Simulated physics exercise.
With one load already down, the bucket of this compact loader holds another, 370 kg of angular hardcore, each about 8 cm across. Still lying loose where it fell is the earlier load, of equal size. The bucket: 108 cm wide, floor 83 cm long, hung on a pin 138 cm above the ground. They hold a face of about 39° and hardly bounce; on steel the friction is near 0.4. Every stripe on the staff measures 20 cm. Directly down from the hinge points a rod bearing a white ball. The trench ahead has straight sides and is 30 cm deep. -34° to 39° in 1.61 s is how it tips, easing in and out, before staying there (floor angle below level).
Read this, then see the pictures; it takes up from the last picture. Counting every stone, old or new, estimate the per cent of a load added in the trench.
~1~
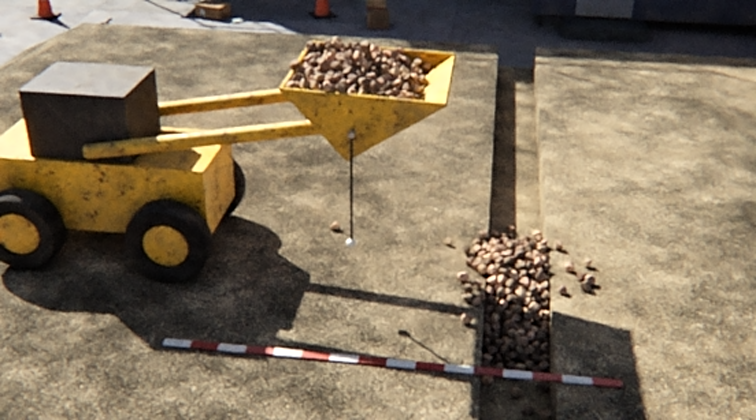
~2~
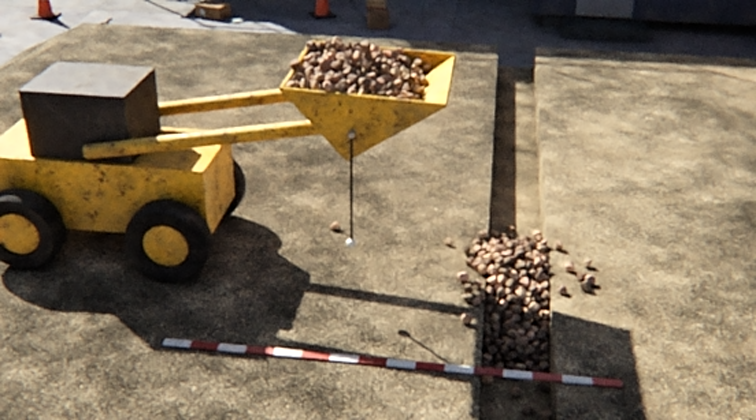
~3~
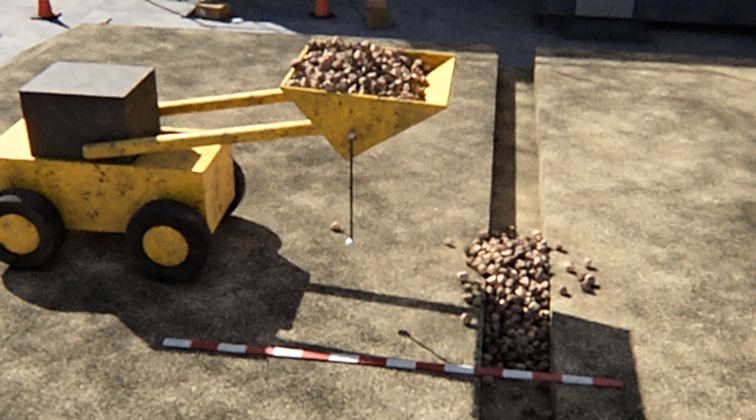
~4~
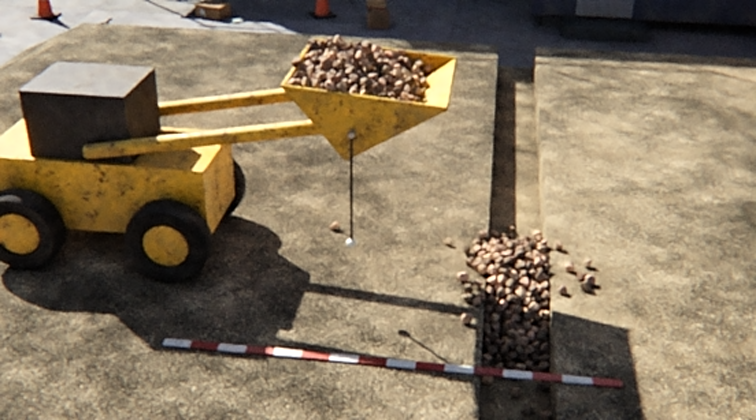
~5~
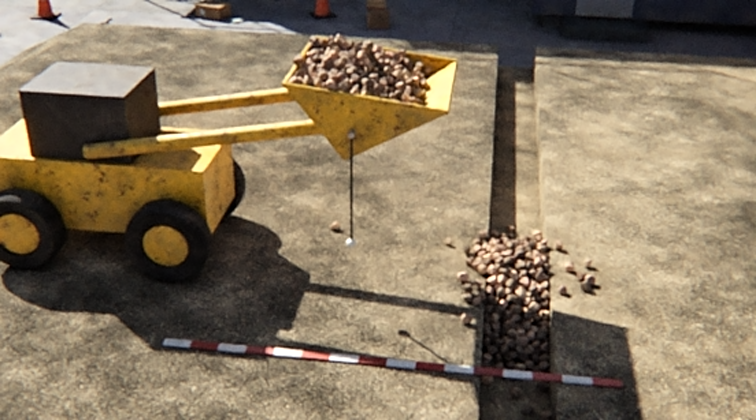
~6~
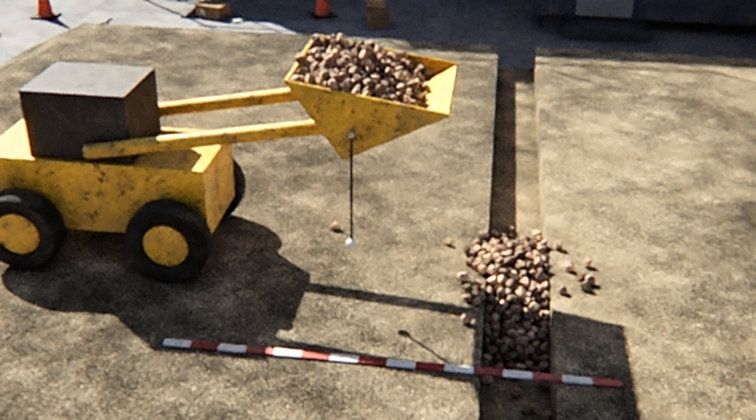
Roughly 37 per cent of a load more.
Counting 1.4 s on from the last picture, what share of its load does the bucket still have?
About 40 per cent is held.
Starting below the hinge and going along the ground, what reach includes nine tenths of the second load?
Ahead of it by roughly 130 cm.
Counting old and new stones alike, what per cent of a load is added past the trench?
Roughly 0 per cent of a load.
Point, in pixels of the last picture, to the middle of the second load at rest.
I'd put their centre close to (471, 258).
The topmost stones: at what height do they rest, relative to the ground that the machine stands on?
Height above ground: About 34 cm.
Then, 0.9 s after the last picture the floor is at 28°; in per cent of one load, 99 in the bucket, 5 short of the trench, 96 in the trench, 1 past the trench; the foremost stones are at (573, 271).
Then, 1.4 s after the last picture the floor is at 39°; in per cent of one load, 42 in the bucket, 59 short of the trench, 99 in the trench, 1 past the trench; the foremost stones are at (573, 271).
Then, 1.8 s after the last picture the floor is at 39°; in per cent of one load, 8 in the bucket, 76 short of the trench, 116 in the trench, 1 past the trench; the foremost stones are at (573, 268).
Then, 4.4 s after the last picture the floor is at 39°; in per cent of one load, 0 in the bucket, 65 short of the trench, 132 in the trench, 3 past the trench; the foremost stones are at (583, 270). Net gain in the trench, 37.
